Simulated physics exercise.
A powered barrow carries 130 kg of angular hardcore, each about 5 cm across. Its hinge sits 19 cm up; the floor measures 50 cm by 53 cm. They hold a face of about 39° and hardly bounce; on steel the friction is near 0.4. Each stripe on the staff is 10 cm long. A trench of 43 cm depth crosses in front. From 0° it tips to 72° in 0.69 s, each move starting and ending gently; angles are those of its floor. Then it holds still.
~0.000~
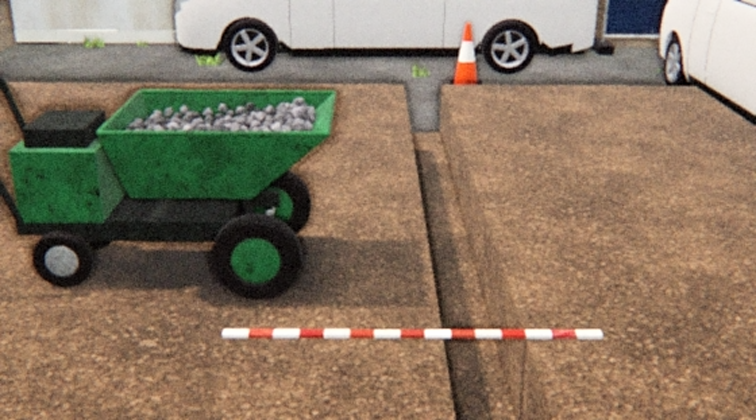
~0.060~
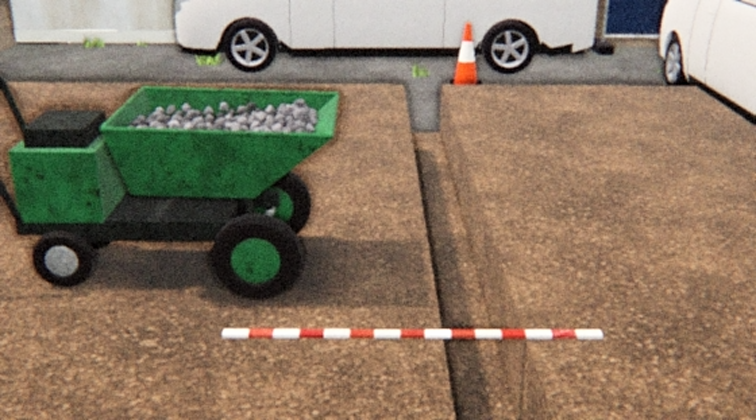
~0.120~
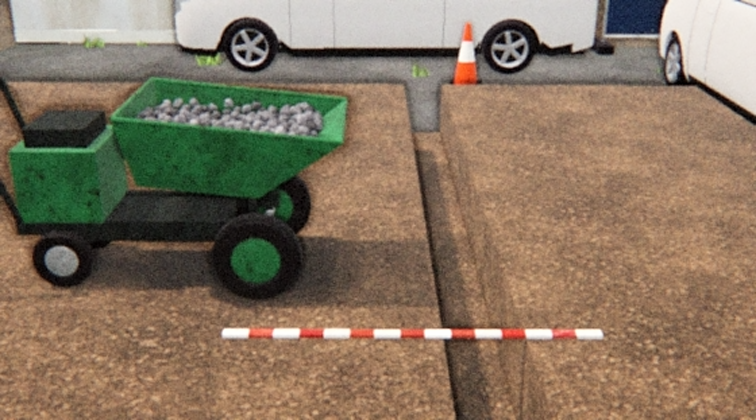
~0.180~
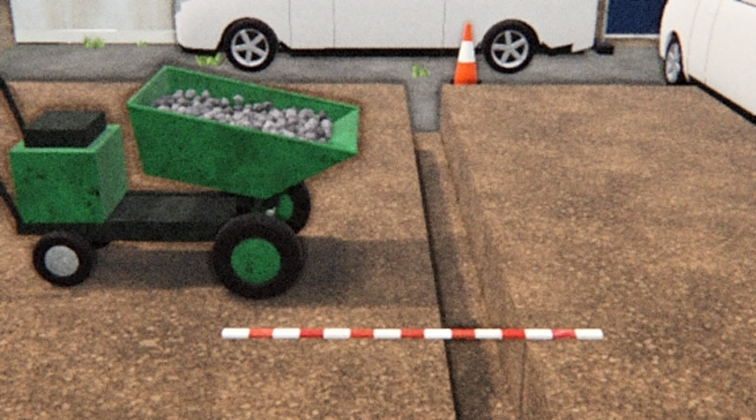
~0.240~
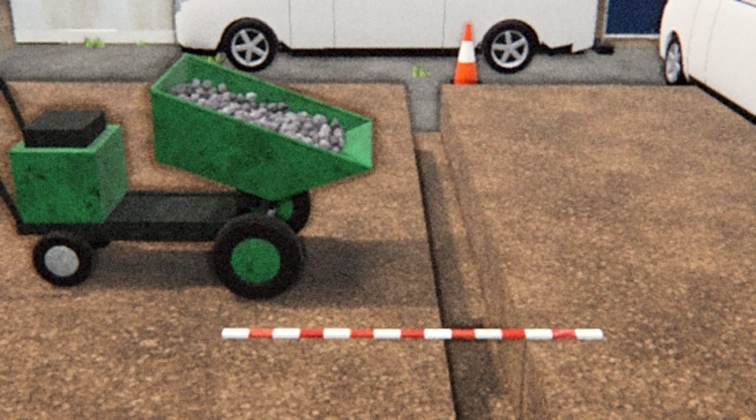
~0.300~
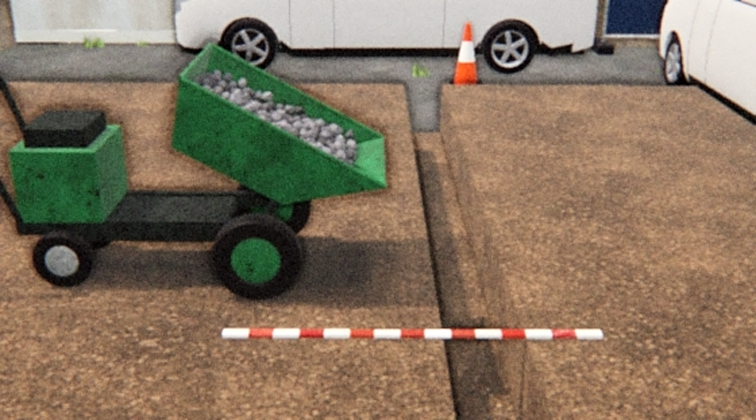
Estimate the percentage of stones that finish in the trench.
Roughly 63 per cent ends in the trench.
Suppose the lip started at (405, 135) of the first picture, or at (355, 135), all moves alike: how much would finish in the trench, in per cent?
Near 65 per cent from the first place, 100 from the second.
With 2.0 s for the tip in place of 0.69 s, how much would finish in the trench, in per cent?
Then about 50 per cent.
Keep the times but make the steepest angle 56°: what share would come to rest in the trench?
Then about 55 per cent.
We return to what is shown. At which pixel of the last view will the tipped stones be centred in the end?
Their middle is at about (466, 331).
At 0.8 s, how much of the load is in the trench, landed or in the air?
About 15 per cent by then.
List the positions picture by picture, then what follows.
In the first picture, lip at (329, 134), floor tilted 0°, highest stones at (299, 109).
In the second picture, the tray is at 2°, its lip at (332, 137); the top of the load is at (293, 111); the stones move at 0.3 m/s on average.
In the third picture, the tray is at 6°, its lip at (342, 143); the top of the load is at (212, 113); the stones move at 0.7 m/s on average.
In the fourth picture, the tray is at 12°, its lip at (356, 153); the top of the load is at (178, 101); the stones move at 1.0 m/s on average.
In the fifth picture, lip at (371, 168), floor tilted 20°, highest stones at (192, 90); the stones move at 1.2 m/s on average.
In the sixth picture, lip at (386, 187), floor tilted 29°, highest stones at (212, 81); the stones move at 1.3 m/s on average.
After 0.5 s the floor is at 61°; 100 % in the tray; the foremost stones are at (399, 224).
After 0.8 s the floor is at 72°; 76 % in the tray, 9 % short of the trench, 15 % in the trench; the foremost stones are at (492, 318).
After 1.1 s the floor is at 72°; 33 % in the tray, 10 % short of the trench, 55 % in the trench, 2 % past the trench; the foremost stones are at (579, 272).
After 3.1 s the floor is at 72°; 25 % in the tray, 10 % short of the trench, 63 % in the trench, 2 % past the trench; the foremost stones are at (612, 278).
